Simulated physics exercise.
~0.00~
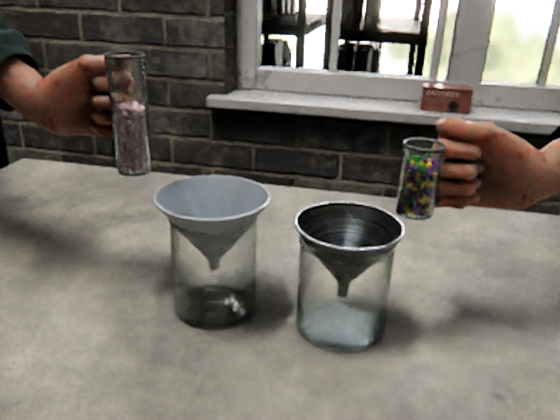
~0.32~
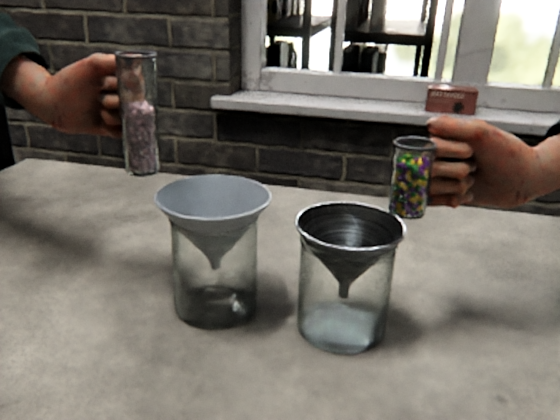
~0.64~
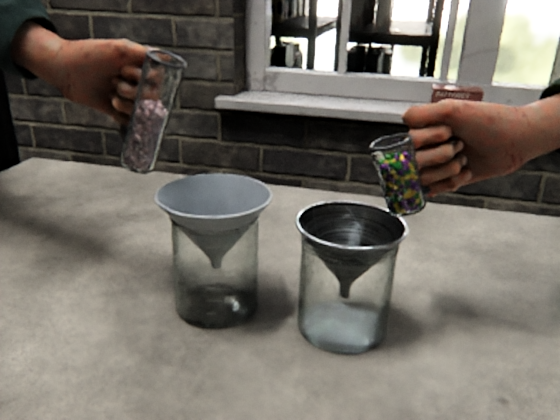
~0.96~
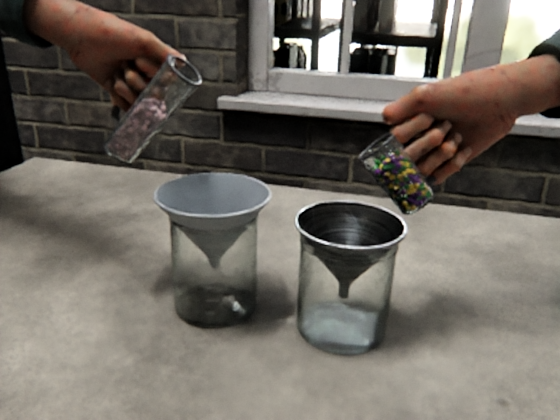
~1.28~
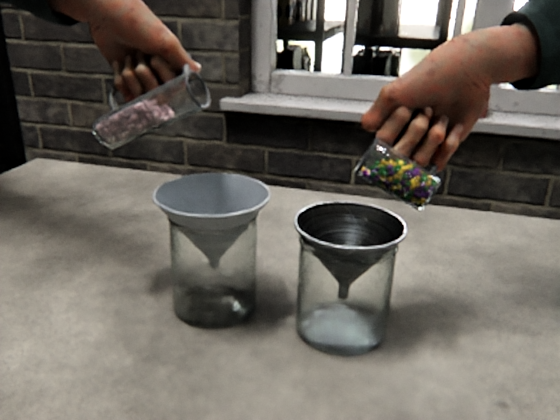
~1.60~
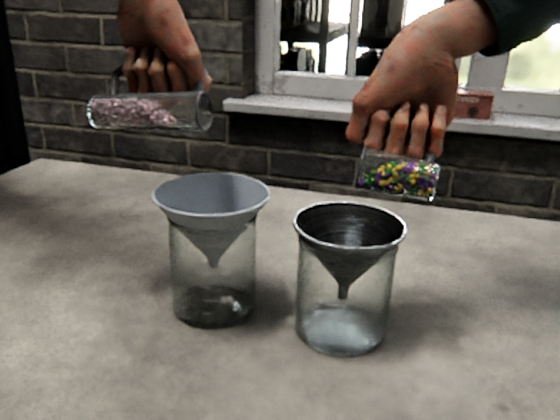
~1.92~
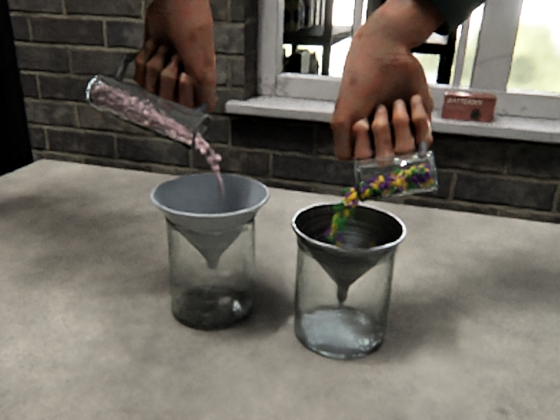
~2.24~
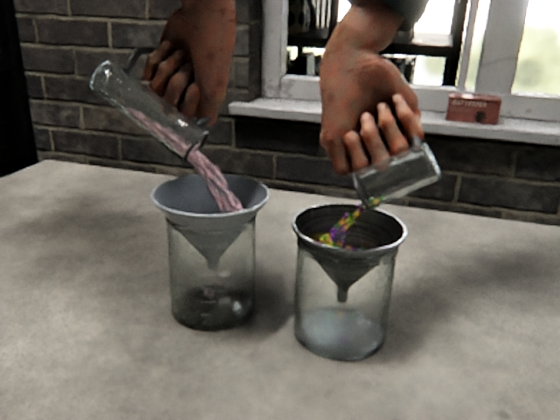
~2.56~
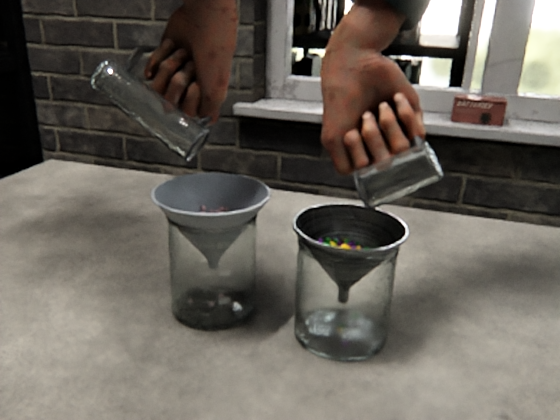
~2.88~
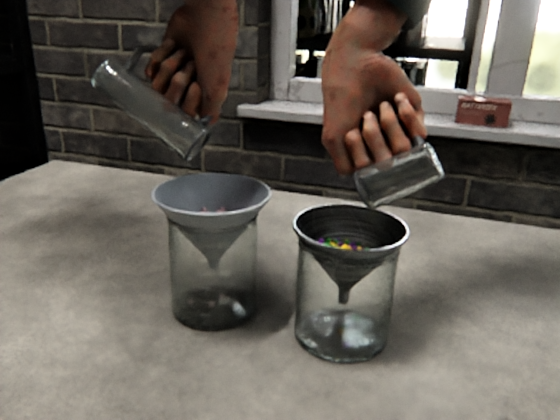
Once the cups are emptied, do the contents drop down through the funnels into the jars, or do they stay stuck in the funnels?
They stay stuck in both funnels. Nearly all of the pink pieces on the left and the coloured pieces on the right are held there, and the jars do not fill.
